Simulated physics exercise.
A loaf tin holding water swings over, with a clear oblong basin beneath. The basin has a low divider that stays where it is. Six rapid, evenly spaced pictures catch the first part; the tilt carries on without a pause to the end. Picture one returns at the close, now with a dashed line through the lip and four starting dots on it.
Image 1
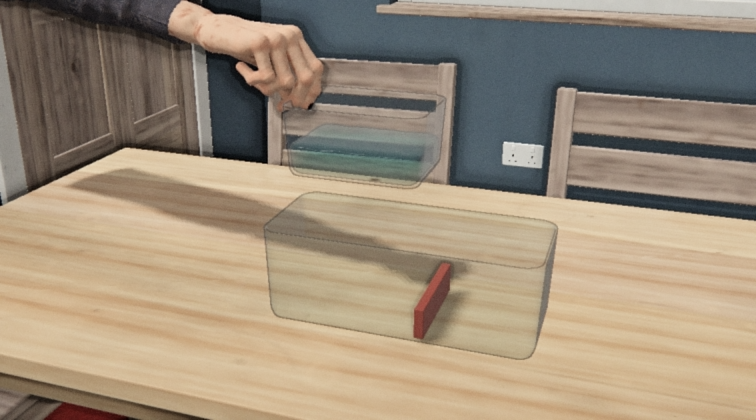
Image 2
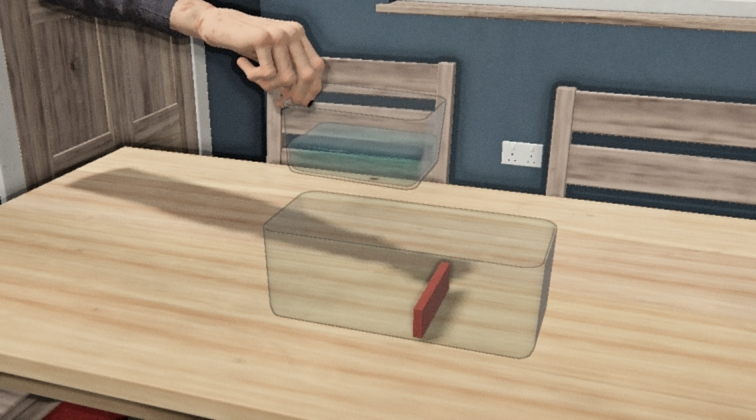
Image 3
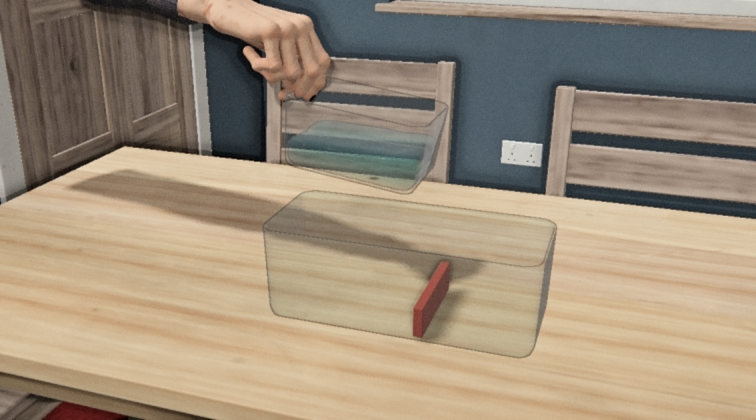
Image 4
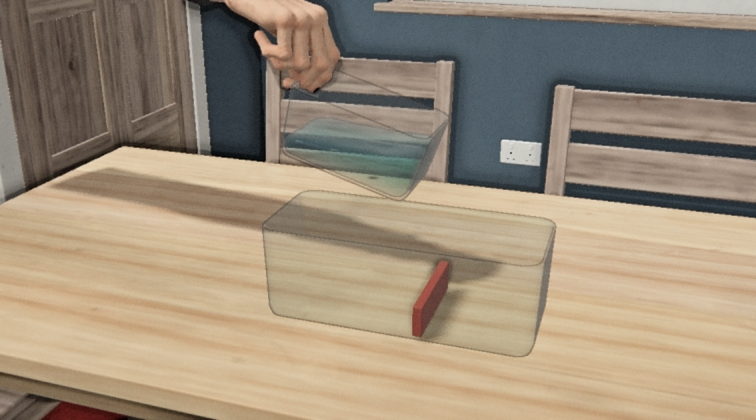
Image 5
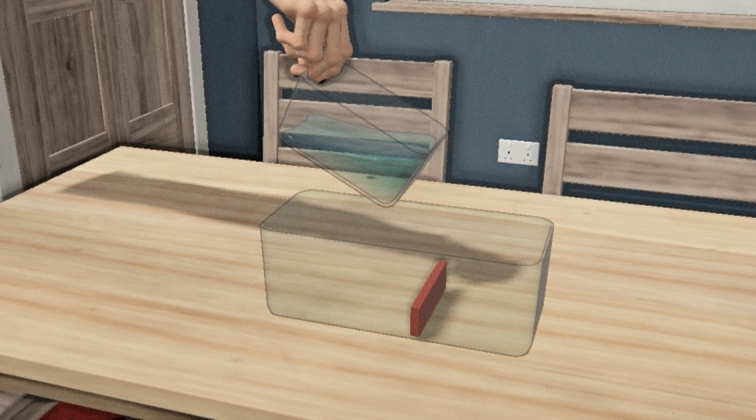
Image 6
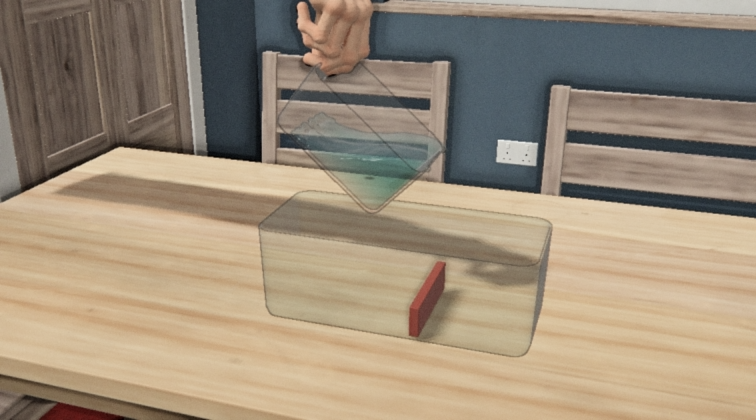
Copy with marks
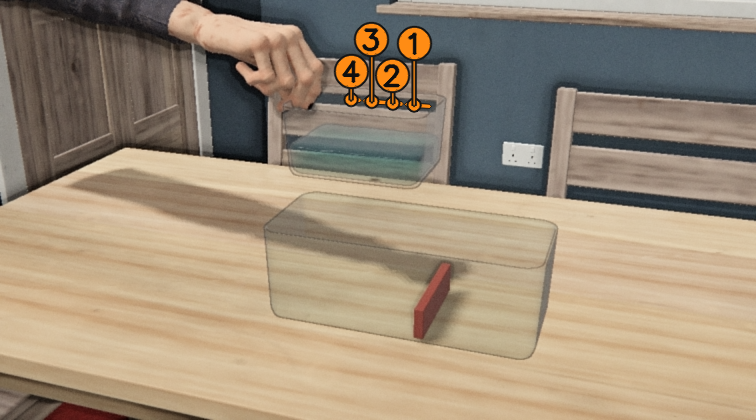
A clear container of blue-green water, held by a hand at its upper left, starts upright above a clear oblong basin with a red upright piece inside, on a wooden table. The hand lifts and moves right, tilting the container steadily rightward until the water reaches its lowered right lip.
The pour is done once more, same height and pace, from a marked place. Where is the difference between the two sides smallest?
1.
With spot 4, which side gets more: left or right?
The left one.
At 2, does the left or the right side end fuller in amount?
The left side.
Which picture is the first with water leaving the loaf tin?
In picture 6.
In orange, 1 at (414, 105); 2 at (392, 103); 3 at (371, 101); 4 at (351, 99).
With 1, about 52 % ends left of the wall and 48 % right of it.
With 2, about 75 % ends left of the wall and 24 % right of it.
With 3, about 97 % ends left of the wall and 2 % right of it.
With 4, about 96 % ends left of the wall and 3 % right of it.
